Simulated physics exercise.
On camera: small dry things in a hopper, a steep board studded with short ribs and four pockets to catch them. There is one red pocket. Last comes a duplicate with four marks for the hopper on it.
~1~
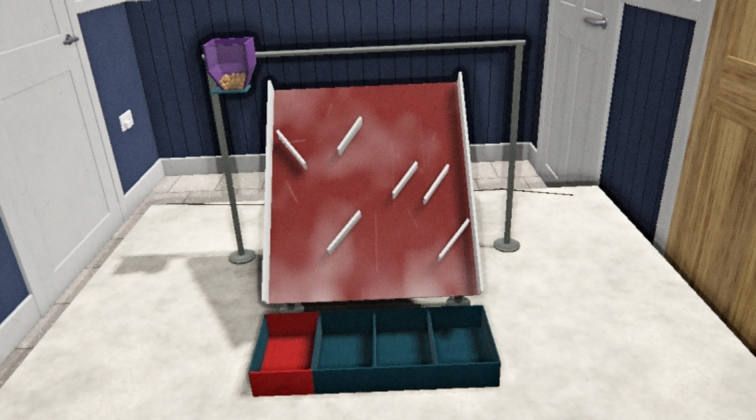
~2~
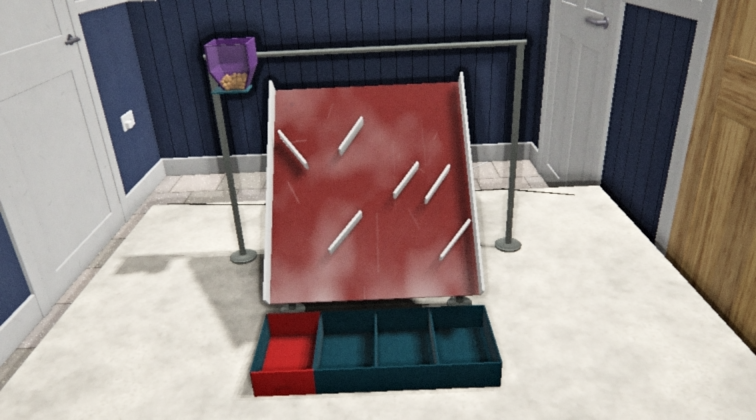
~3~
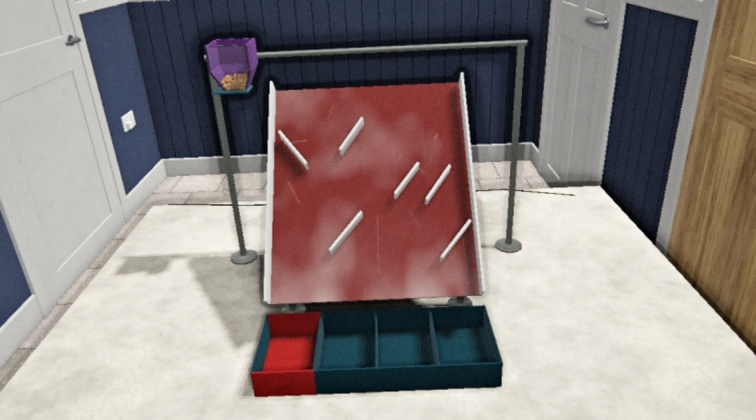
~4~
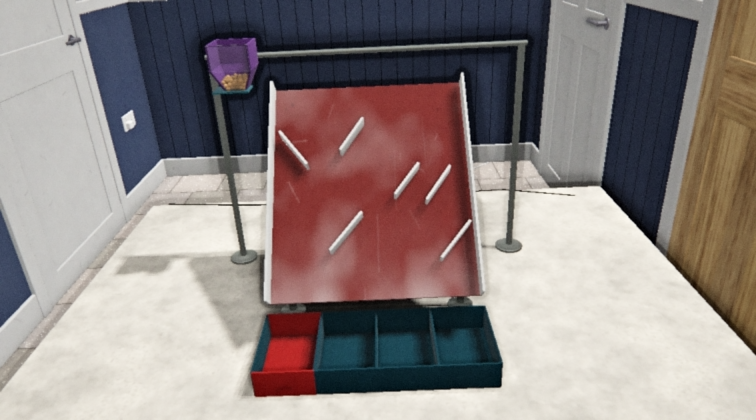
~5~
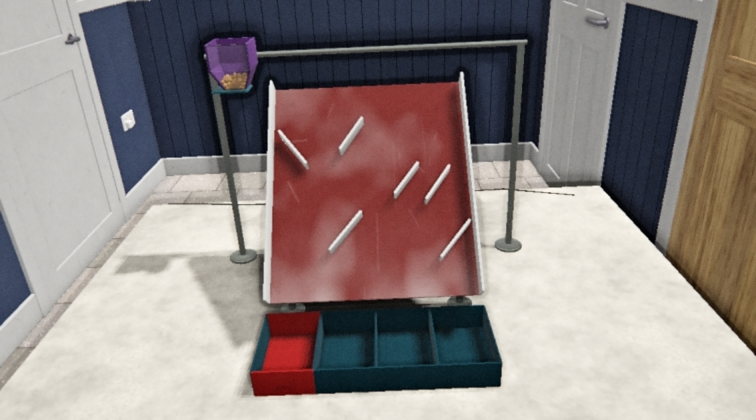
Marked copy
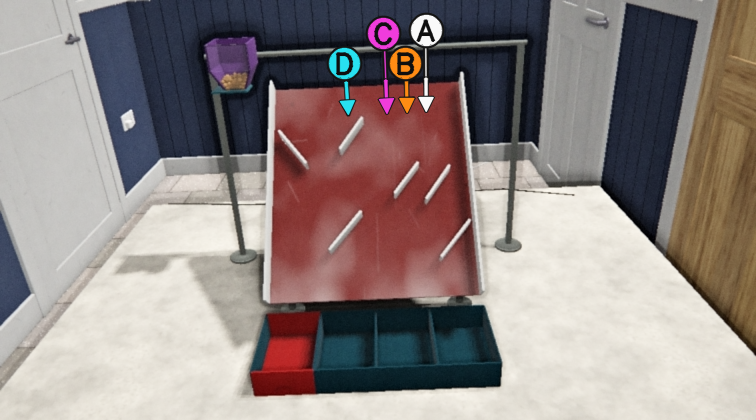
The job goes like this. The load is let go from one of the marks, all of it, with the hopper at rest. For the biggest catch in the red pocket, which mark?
D.
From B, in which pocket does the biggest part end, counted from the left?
The second.
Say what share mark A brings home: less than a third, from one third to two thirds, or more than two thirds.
It is less than a third.
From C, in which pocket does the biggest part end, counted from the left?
It is the second one.
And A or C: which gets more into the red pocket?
Mark C.
On the marked copy, mark A meets the board at (426, 106); mark B meets the board at (407, 107); mark C meets the board at (386, 108); mark D meets the board at (348, 109).
Choosing A, a stray few in the red pocket, most in other pockets, about a quarter outside the box.
Choosing B, a stray few in the red pocket, most in other pockets, about a quarter outside the box.
Choosing C, a small part in the red pocket, about half in other pockets, about a third outside the box.
Choosing D, most in the red pocket, about a quarter outside the box.
